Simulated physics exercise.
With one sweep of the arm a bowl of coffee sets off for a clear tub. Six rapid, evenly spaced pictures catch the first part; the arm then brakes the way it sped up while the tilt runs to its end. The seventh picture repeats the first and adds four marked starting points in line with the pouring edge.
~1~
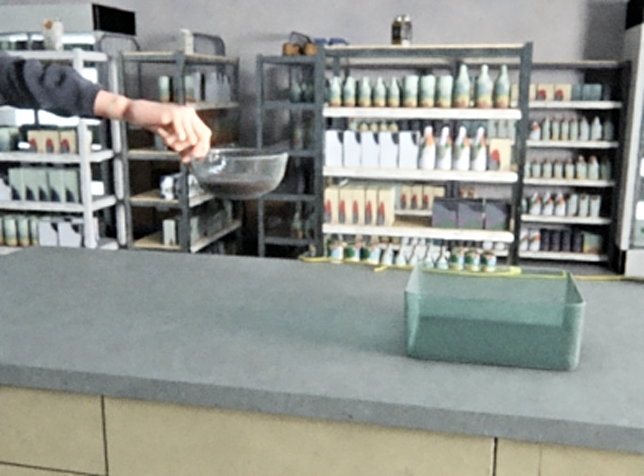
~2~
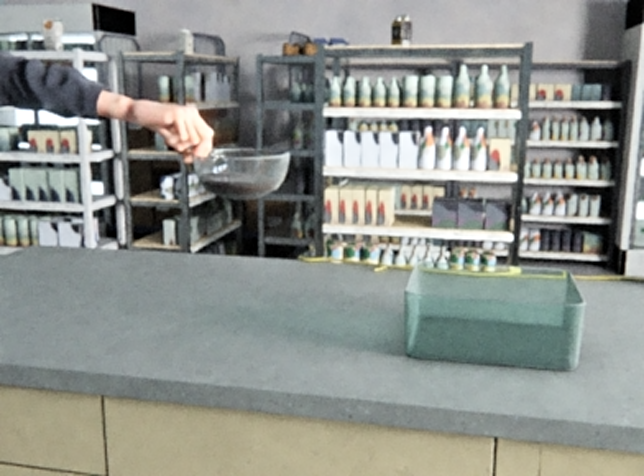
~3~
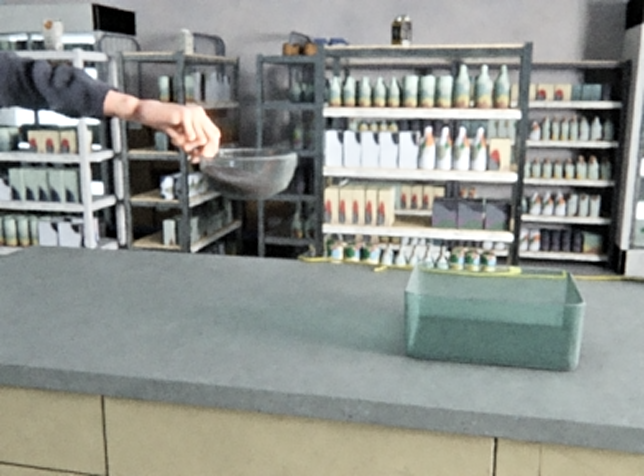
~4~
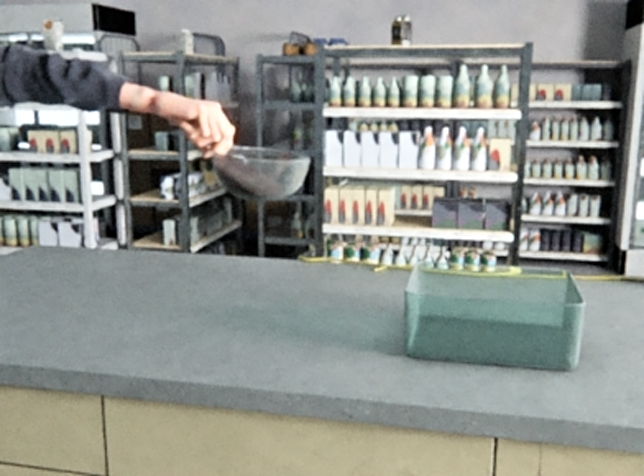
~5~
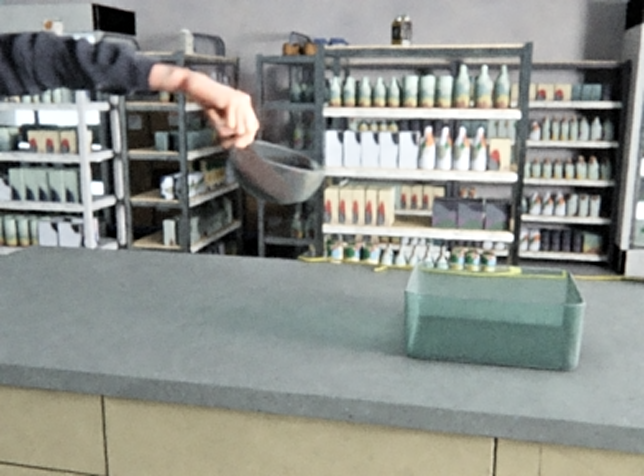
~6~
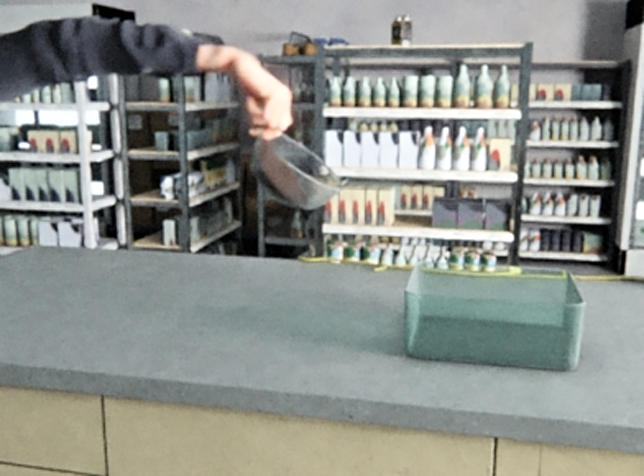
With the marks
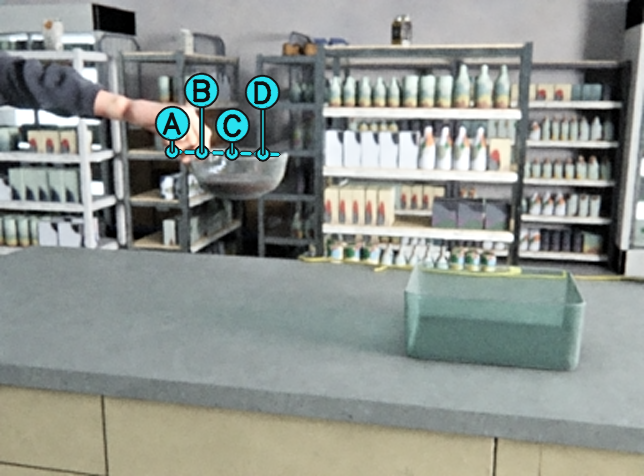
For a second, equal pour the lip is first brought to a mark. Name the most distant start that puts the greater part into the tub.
The limit is D.
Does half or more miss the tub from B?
Yes.
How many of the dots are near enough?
One of them.
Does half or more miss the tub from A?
Yes, that goes wrong.
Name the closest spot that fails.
That would be C.
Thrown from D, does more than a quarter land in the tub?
Yes, clearly.
In cyan, A at (172, 151); B at (201, 152); C at (232, 153); D at (262, 154).
With A, about 0 % lands in the tub, 98 % falls short.
With B, about 1 % lands in the tub, 95 % falls short and 3 % goes beside or beyond.
With C, about 30 % lands in the tub, 62 % falls short and 7 % goes beside or beyond.
With D, about 73 % lands in the tub, 14 % falls short and 13 % goes beside or beyond.
